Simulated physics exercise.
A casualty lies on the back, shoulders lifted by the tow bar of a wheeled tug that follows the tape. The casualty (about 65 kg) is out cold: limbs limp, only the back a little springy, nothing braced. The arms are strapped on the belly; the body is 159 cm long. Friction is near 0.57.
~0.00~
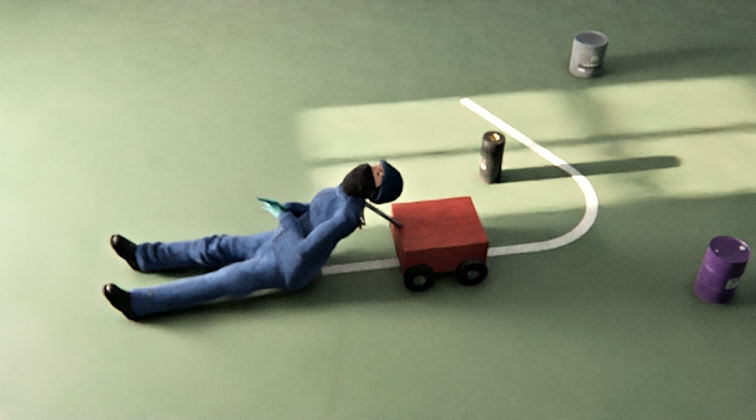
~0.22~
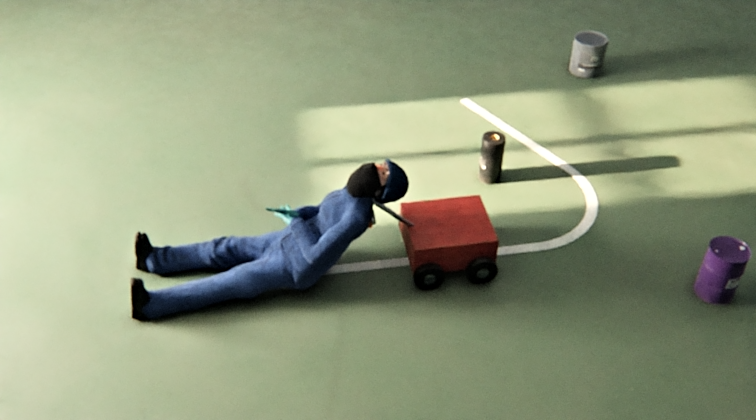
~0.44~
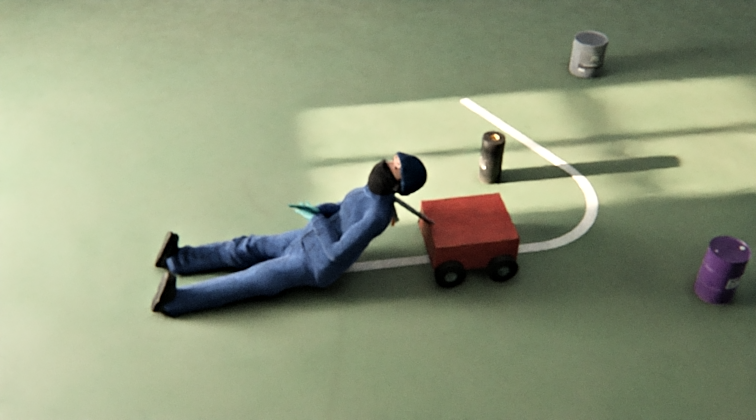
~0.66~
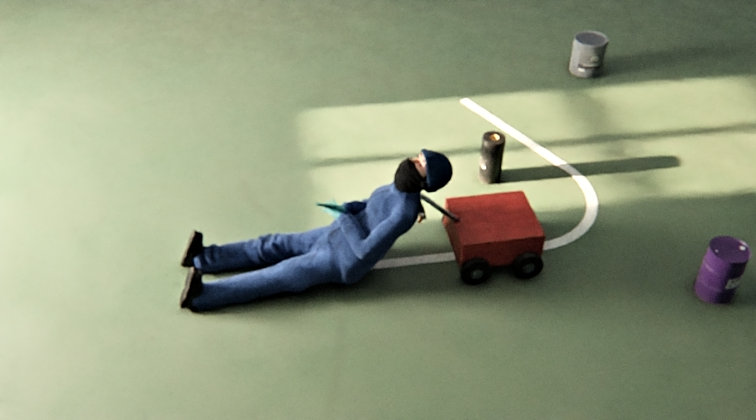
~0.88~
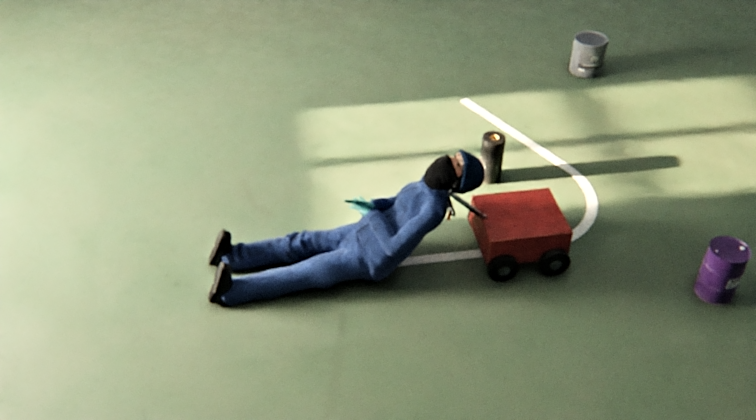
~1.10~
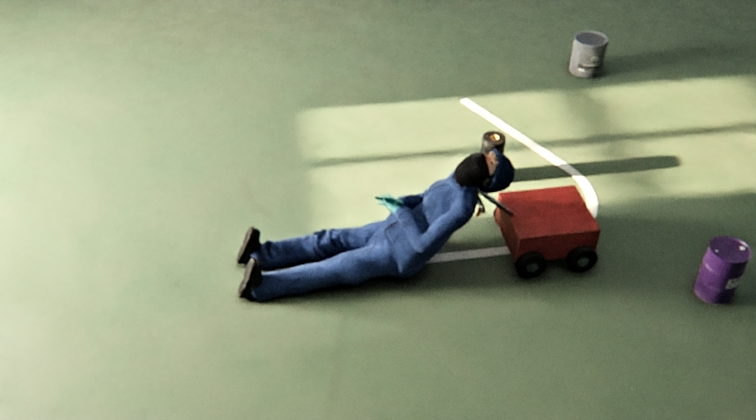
Limp figure in blue overalls being dragged on its back rightward along a white floor line by a small red wheeled cart.
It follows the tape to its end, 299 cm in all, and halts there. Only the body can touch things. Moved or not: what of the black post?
Here the black post is shifted.
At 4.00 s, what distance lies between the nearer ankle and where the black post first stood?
About 40 cm.
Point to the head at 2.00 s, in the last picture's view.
Near (604, 156).
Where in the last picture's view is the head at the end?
At about (455, 18).
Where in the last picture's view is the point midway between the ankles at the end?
At about (525, 183).
After 2.00 s the black post is where it stood, near (492, 158) in the last picture's view; the purple bin where it stood; the nearer ankle is 100 cm from that spot.
After 2.70 s the black post is where it stood, near (492, 158) in the last picture's view; the nearer ankle is 75 cm from that spot.
After 3.30 s the black post is where it stood, near (492, 158) in the last picture's view; the purple bin where it stood; the nearer ankle is 63 cm from that spot.
After 4.00 s the black post is where it stood, near (490, 157) in the last picture's view; the purple bin where it stood; the nearer ankle is 44 cm from that spot.
By 4.8 s, black post gets knocked; grey bucket stays put; purple bin stays put.
